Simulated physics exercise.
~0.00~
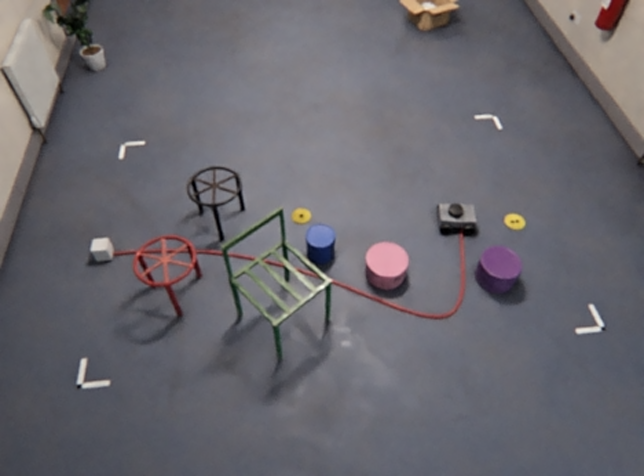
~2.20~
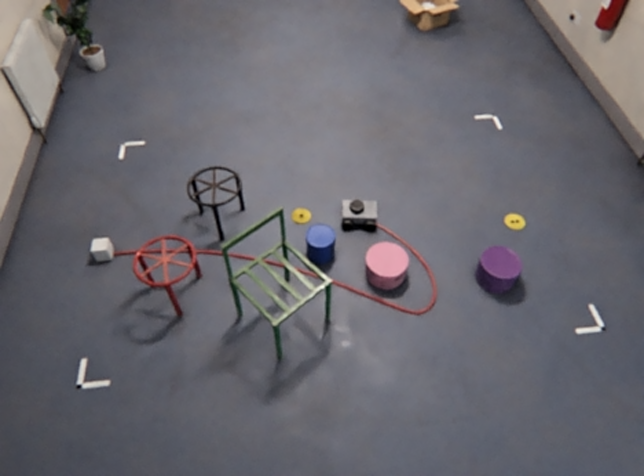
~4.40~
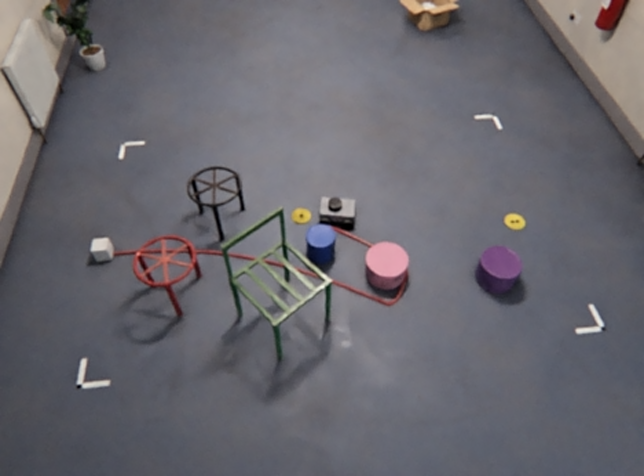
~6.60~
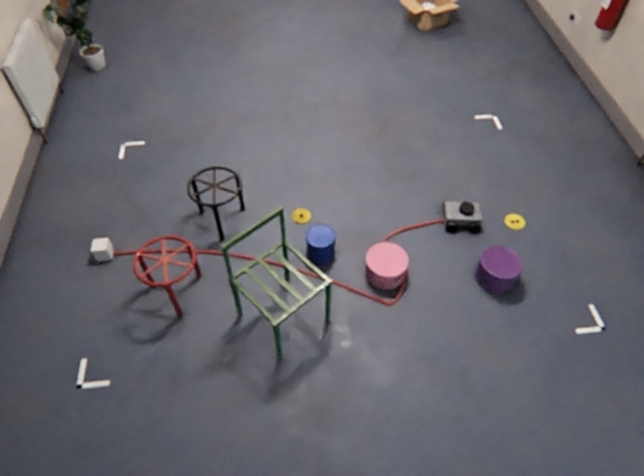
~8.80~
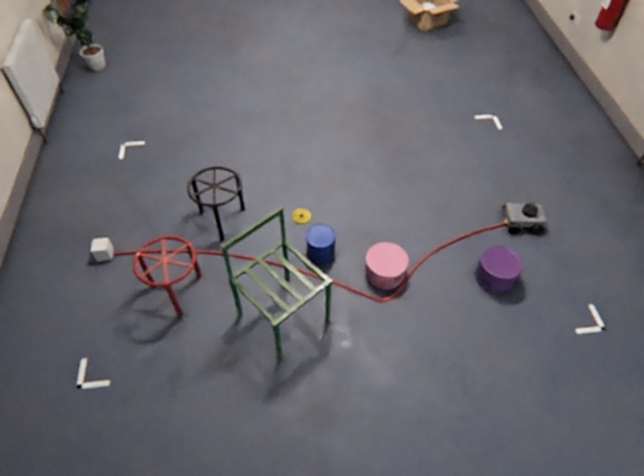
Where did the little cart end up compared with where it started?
It ended up farther to the right than where it began, sitting over the right-hand yellow mark instead of to the left of it.
